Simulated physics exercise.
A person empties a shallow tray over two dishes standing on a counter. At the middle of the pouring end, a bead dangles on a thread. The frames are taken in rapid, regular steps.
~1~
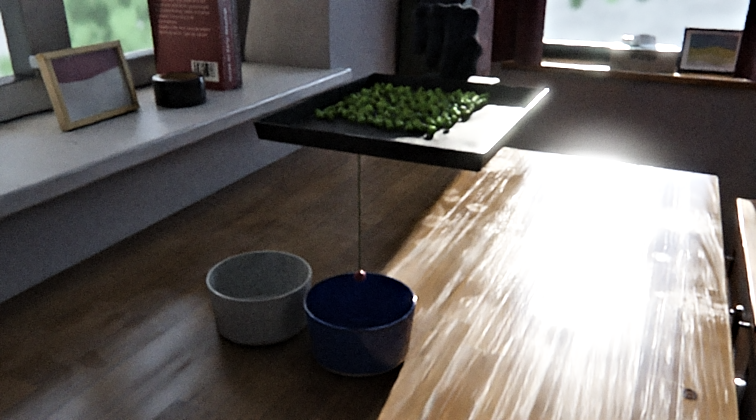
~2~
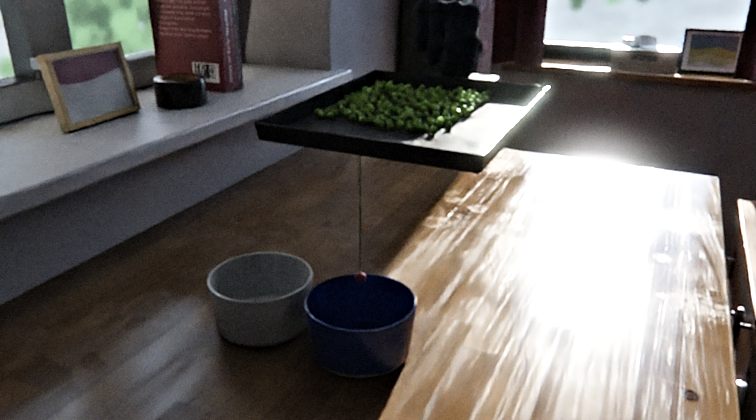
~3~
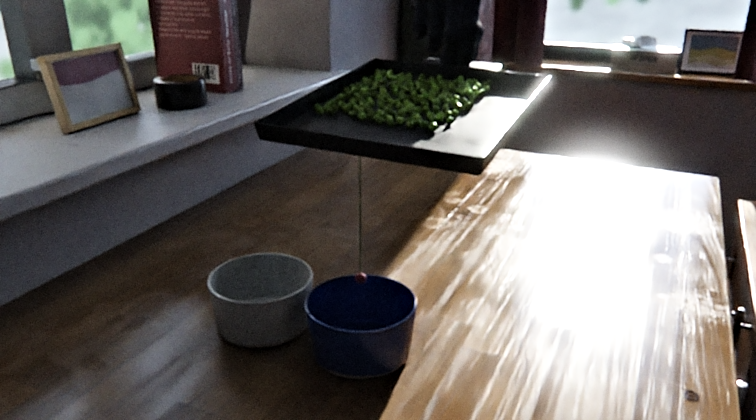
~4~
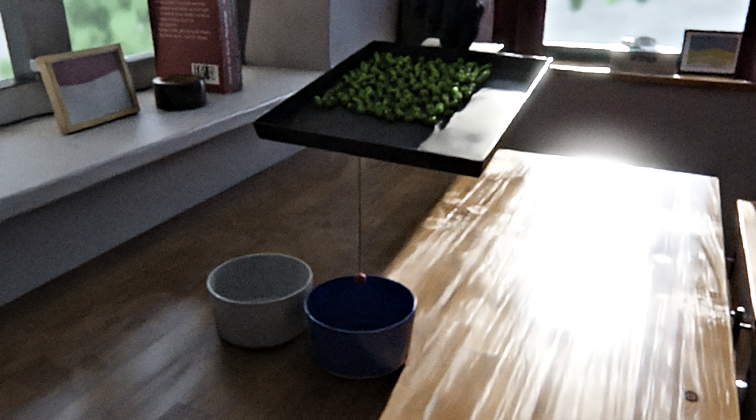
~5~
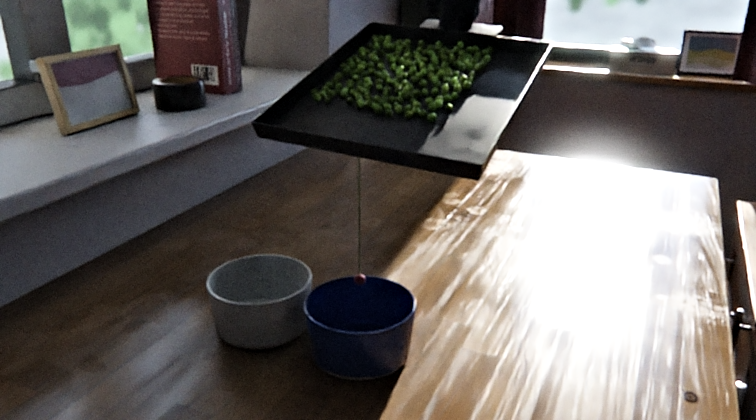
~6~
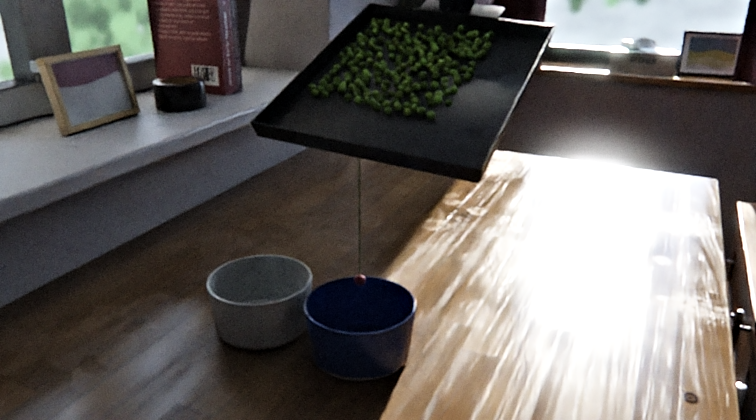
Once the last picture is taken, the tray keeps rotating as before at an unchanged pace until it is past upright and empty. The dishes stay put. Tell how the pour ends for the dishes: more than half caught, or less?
Most of the load misses the dishes.
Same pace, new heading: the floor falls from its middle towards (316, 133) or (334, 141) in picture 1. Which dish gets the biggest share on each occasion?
1: The dish to the left. 2: The dish to the left.
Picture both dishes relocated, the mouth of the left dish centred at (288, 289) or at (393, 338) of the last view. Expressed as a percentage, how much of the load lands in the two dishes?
50% for the first placement, 60% for the second.
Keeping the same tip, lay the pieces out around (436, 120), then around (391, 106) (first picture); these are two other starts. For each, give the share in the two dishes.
About 30 and 30 per cent.
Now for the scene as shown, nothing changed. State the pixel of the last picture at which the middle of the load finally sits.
Resting centre, last picture - approx. (374, 390).
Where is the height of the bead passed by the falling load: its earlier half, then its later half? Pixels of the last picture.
Half one: (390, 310), half two: (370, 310).
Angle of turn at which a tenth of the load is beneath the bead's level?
Near 65 degrees.
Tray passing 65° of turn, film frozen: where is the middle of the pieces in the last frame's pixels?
Look about (384, 155) in the last picture.
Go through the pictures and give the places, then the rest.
The first picture shows corners of the pouring end at (258, 121) and (480, 152), level; middle of the load at (411, 106), dried peas; left dish at (230, 318); right dish at (334, 348); bead on its thread at (360, 277).
The second picture shows corners of the pouring end at (259, 122) and (481, 153), level; middle of the load at (412, 104).
The third picture shows corners of the pouring end at (258, 122) and (480, 156), tipped barely, lowest at the right corner; middle of the load at (412, 97).
The fourth picture shows corners of the pouring end at (257, 121) and (480, 159), tipped a little, lowest at the right corner; middle of the load at (412, 85).
The fifth picture shows corners of the pouring end at (256, 121) and (479, 163), tipped a little, lowest at the right corner; middle of the load at (411, 73).
The sixth picture shows corners of the pouring end at (255, 120) and (479, 166), tipped clearly, lowest at the right corner; middle of the load at (410, 63), a small part on the move; left dish at (231, 322); right dish at (335, 352).
Soon after the last picture, tray tipped steeply; most on the tray; a stray few in the right dish; a stray few outside both; about a quarter in the air.
A little later, tray tipped past a quarter turn; about half on the tray; a stray few in the right dish; about a quarter outside both; about a quarter in the air.
Later still, tray tipped past a quarter turn; about a quarter in the right dish; most outside both.
At rest, tray tipped past a quarter turn; about a quarter in the right dish; none in the left dish; most outside both.
